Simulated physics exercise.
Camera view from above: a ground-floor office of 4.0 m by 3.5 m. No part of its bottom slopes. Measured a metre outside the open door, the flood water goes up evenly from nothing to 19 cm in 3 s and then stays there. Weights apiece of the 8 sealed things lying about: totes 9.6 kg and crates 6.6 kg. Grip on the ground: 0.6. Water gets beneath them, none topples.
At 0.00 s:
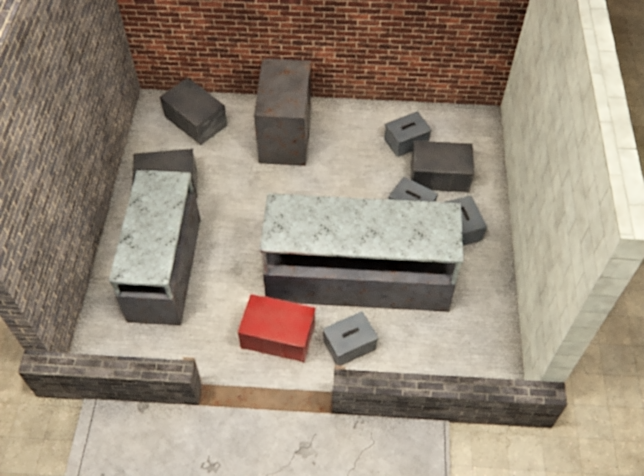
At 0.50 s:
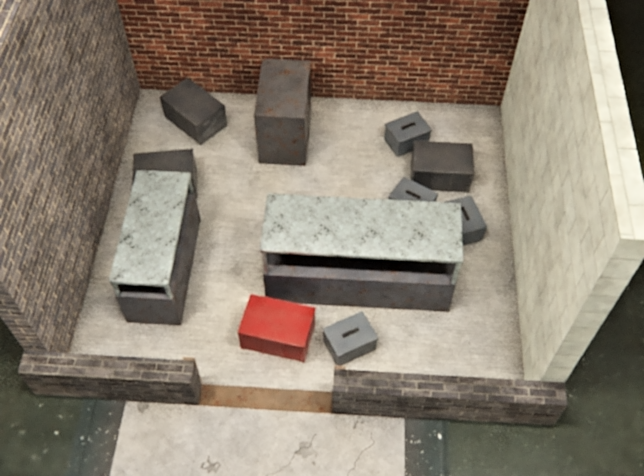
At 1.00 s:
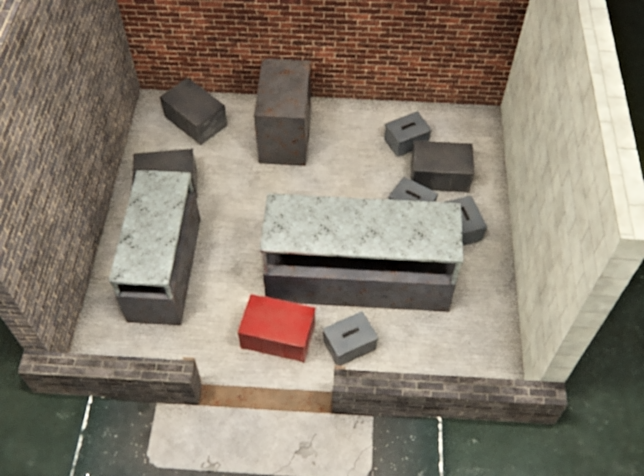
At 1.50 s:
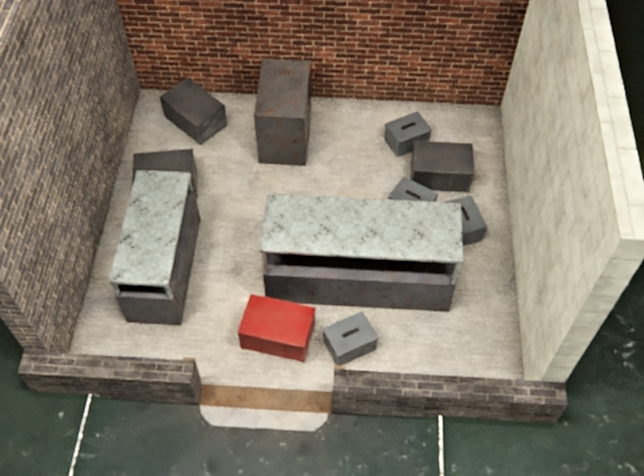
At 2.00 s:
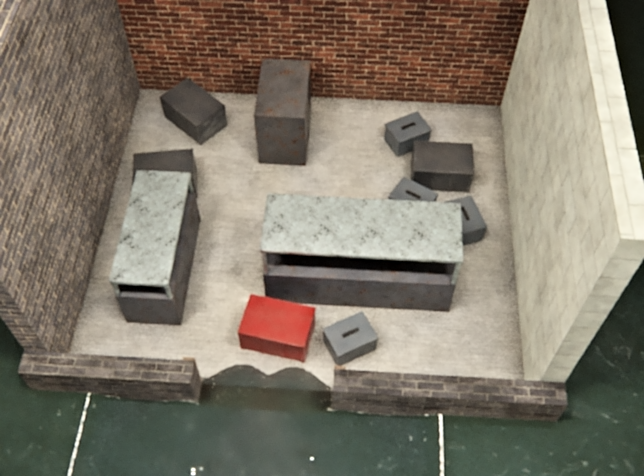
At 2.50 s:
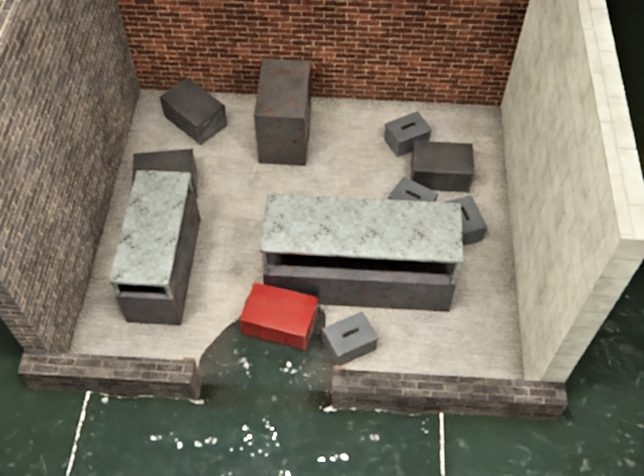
Dark water rises outside the room, enters through the doorway, and slightly shifts the red crate.
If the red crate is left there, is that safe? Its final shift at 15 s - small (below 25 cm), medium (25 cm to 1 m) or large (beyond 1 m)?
Large.
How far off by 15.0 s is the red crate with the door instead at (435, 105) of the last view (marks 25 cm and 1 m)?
Outcome: The red crate moves only slightly.
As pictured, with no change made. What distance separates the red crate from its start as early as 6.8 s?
It is about 200 cm out of place by then.
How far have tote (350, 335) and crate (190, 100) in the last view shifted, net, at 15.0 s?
Net displacement, in order: 20 cm; 80 cm.
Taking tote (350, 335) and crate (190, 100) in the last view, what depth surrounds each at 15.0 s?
Depth approx. 14 cm / 13 cm.
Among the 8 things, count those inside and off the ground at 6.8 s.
The count is 2.
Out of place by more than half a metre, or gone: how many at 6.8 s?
The number by then is 1.
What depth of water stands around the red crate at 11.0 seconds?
About 8 cm.
After 3.5 s the red crate is near (278, 301), 0.1 m from its start, afloat; 1 afloat.
After 6.8 s the red crate is near (249, 156), 1.9 m from its start, afloat; 2 afloat.
After 11.0 s the red crate is near (150, 138), 2.5 m from its start, afloat; 8 afloat.
After 15.0 s the red crate is near (200, 120), 2.4 m from its start, afloat; 8 afloat.
